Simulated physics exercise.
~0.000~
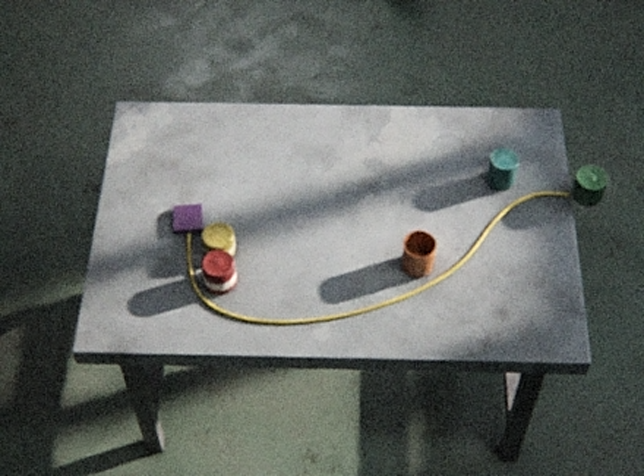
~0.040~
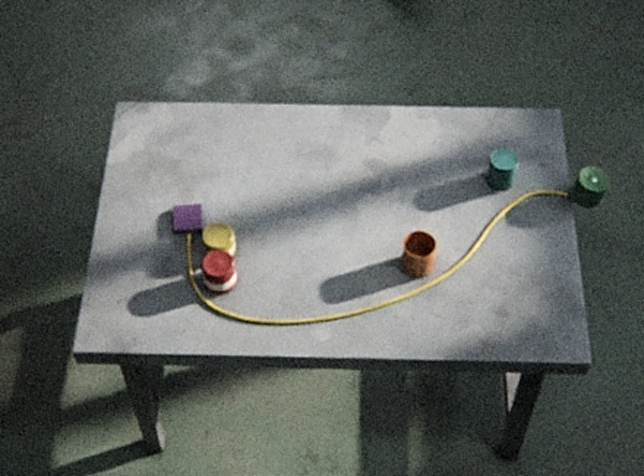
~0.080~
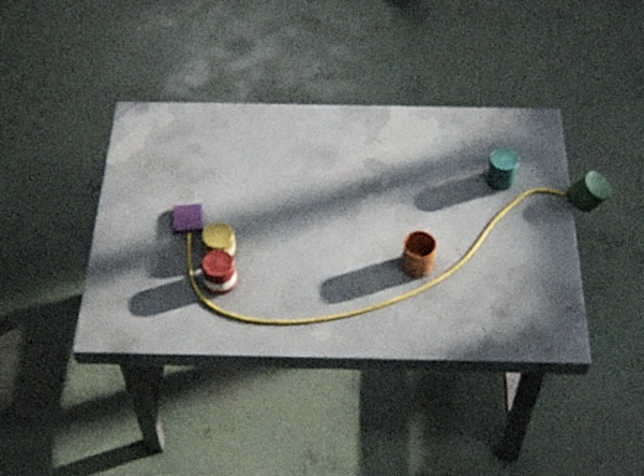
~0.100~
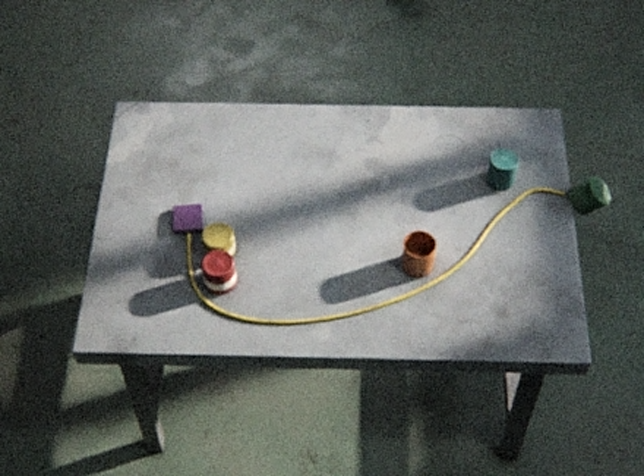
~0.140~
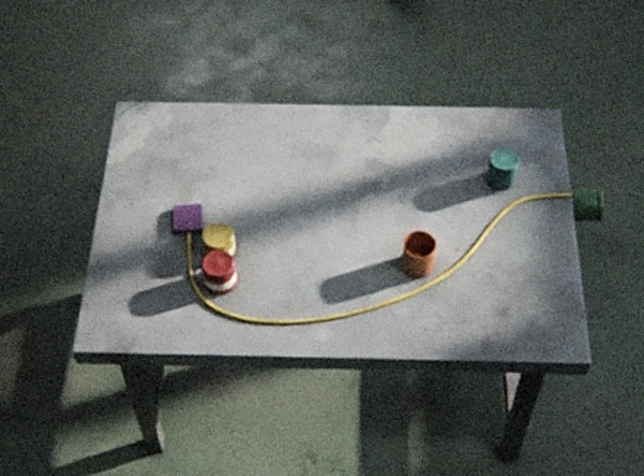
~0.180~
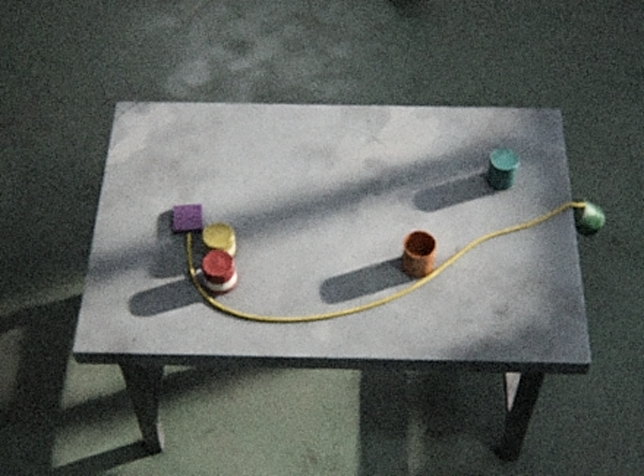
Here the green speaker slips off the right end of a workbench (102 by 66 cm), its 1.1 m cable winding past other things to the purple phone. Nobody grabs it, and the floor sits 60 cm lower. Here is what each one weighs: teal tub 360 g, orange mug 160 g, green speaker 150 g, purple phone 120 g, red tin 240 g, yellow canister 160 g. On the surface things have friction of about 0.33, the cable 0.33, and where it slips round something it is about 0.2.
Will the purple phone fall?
It is left up there.
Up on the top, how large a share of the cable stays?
75 %, roughly.
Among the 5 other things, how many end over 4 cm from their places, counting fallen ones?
After counting, the figure is 2.
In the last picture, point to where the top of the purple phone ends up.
Last view, top position: About (191, 251).
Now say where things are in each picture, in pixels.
The first picture shows shows, purple phone (188, 216); cable runs through (526, 198) (462, 262) (379, 306) (277, 322) (192, 278).
The second picture shows shows, green speaker (592, 179); cable runs through (525, 197) (379, 306) (192, 278).
The third picture shows shows, green speaker (590, 192); cable runs through (523, 196) (379, 306) (192, 278).
The fourth picture shows shows, green speaker (589, 196); cable runs through (523, 196) (379, 306) (192, 278).
The fifth picture shows shows, green speaker (588, 205); cable runs through (527, 199) (379, 306) (192, 278).
The sixth picture shows shows, purple phone (188, 216); cable runs through (552, 214) (462, 252) (382, 302) (282, 320) (194, 278).
By 0.4 s, the cable's tail end at (198, 248); purple phone 4 cm off its start, green speaker over the edge, red tin 3 cm off its start.
By 0.7 s, the cable's tail end at (201, 252); purple phone 6 cm off its start, green speaker over the edge, red tin 5 cm off its start.
By 0.9 s, the cable's tail end at (205, 255); purple phone 8 cm off its start at (189, 246), green speaker over the edge, red tin 6 cm off its start at (244, 249).
By 1.2 s, the cable's tail end at (207, 255); purple phone 8 cm off its start, green speaker over the edge, red tin 6 cm off its start.
By 2.4 s, the cable's tail end at (209, 257); purple phone 9 cm off its start at (191, 251), green speaker over the edge, red tin 7 cm off its start at (246, 248), yellow canister 1 cm off its start at (224, 234).
